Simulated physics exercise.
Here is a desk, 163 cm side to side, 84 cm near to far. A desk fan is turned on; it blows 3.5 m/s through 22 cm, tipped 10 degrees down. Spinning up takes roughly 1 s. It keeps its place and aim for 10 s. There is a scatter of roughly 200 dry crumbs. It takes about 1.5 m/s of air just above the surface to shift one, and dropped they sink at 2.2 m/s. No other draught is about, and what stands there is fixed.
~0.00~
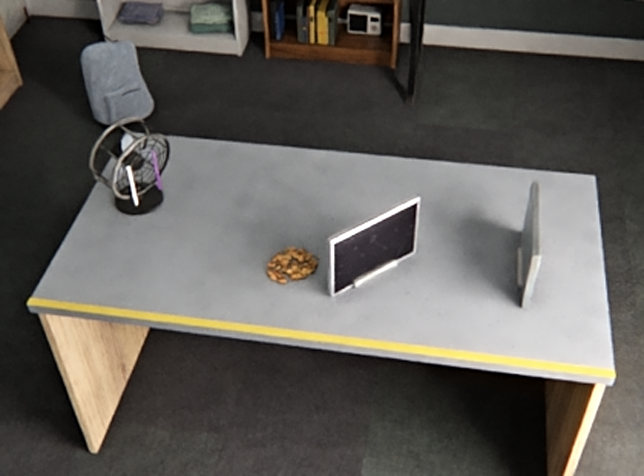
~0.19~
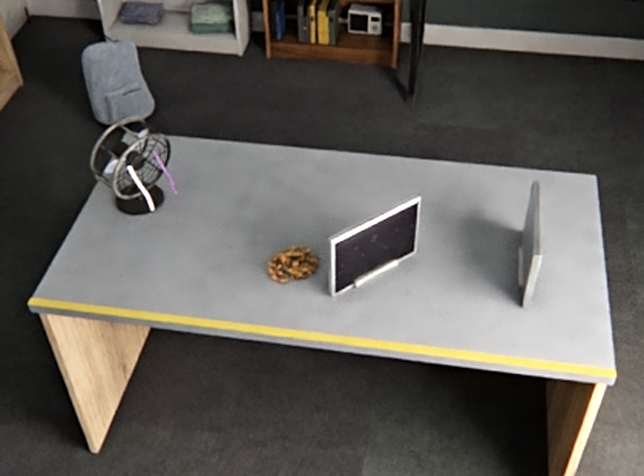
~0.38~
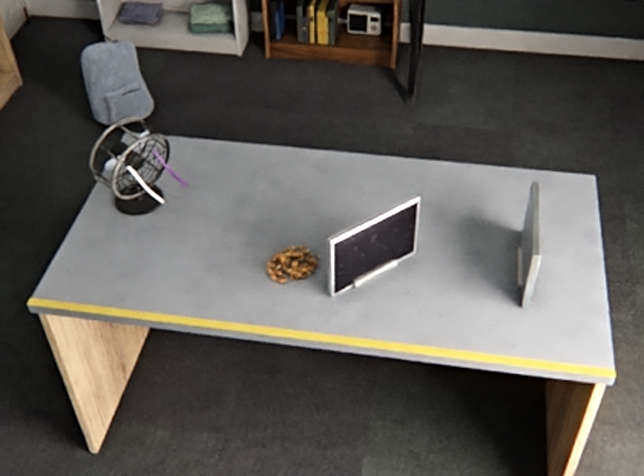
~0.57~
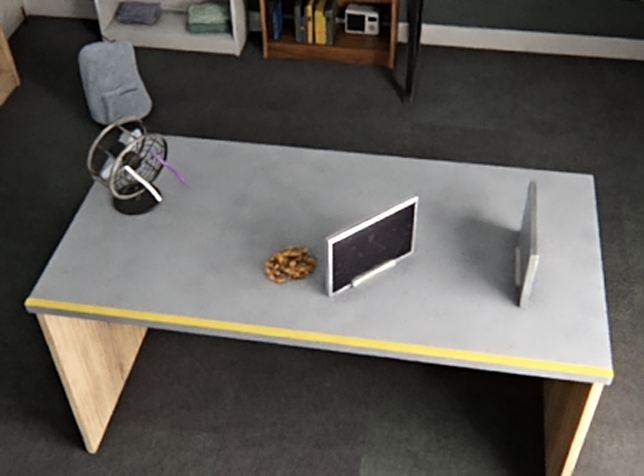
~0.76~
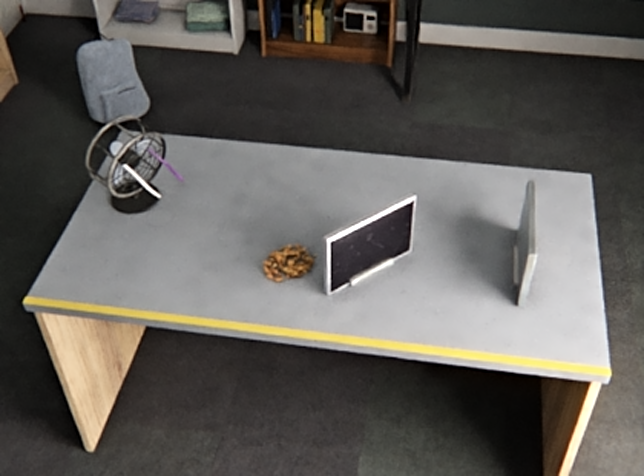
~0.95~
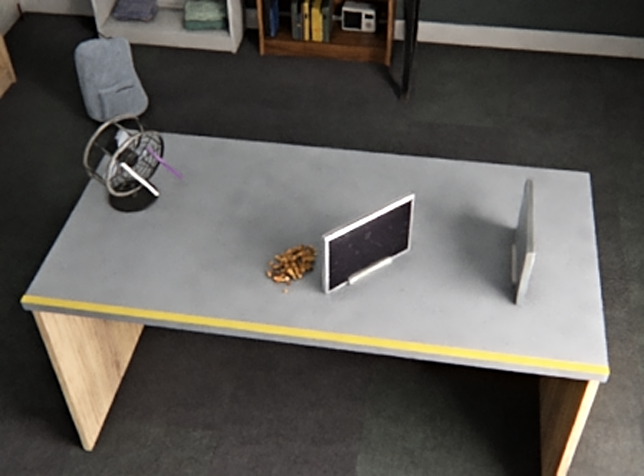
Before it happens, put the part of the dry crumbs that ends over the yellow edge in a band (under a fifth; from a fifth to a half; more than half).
By then between a fifth and a half are over the yellow edge.
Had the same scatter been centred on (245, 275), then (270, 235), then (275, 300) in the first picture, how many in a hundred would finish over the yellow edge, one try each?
In turn about 100 %, 0 %, 100 %.
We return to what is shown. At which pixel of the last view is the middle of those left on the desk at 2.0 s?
At about (463, 222).
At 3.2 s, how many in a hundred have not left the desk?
Near 60 %.
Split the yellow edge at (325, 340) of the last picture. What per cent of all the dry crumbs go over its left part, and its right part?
Some 5 % left, 30 % right.
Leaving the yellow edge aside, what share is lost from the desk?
About 15 %.
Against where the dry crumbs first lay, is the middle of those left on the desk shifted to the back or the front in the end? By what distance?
Towards the back, some 30 cm.
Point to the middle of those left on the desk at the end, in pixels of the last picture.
At about (527, 215).
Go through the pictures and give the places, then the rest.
In the first frame, the middle of the dry crumbs is near (293, 264), none has stirred yet and the mouth of the desk fan is at (130, 158).
In the second frame, the middle of the dry crumbs is near (294, 263), none has stirred yet and the yellow edge is centred on (308, 339).
In the third frame, the middle of the dry crumbs is near (293, 263), none has stirred yet, the top of a laptop is at (375, 217) and the top of a laptop is at (536, 217).
In the fourth frame, the middle of the dry crumbs is near (291, 263) and none has stirred yet.
In the fifth frame, the middle of the dry crumbs is near (289, 261) and none has stirred yet.
In the sixth frame, the middle of the dry crumbs is near (294, 265), the farthest in sight from the desk fan is at (312, 269) and about 45 % have left their places.
After 2.0 s the count stands so, 30 % are over the yellow edge; the middle of those still in play is near (463, 222).
After 3.2 s the count stands so, 30 % are over the yellow edge; the middle of those still in play is near (506, 221).
After 5.5 s the count stands so, 32 % are over the yellow edge; the middle of those still in play is near (528, 216).
After 10.0 s, at the end, 33 % are over the yellow edge; the middle of those still in play is near (527, 215).
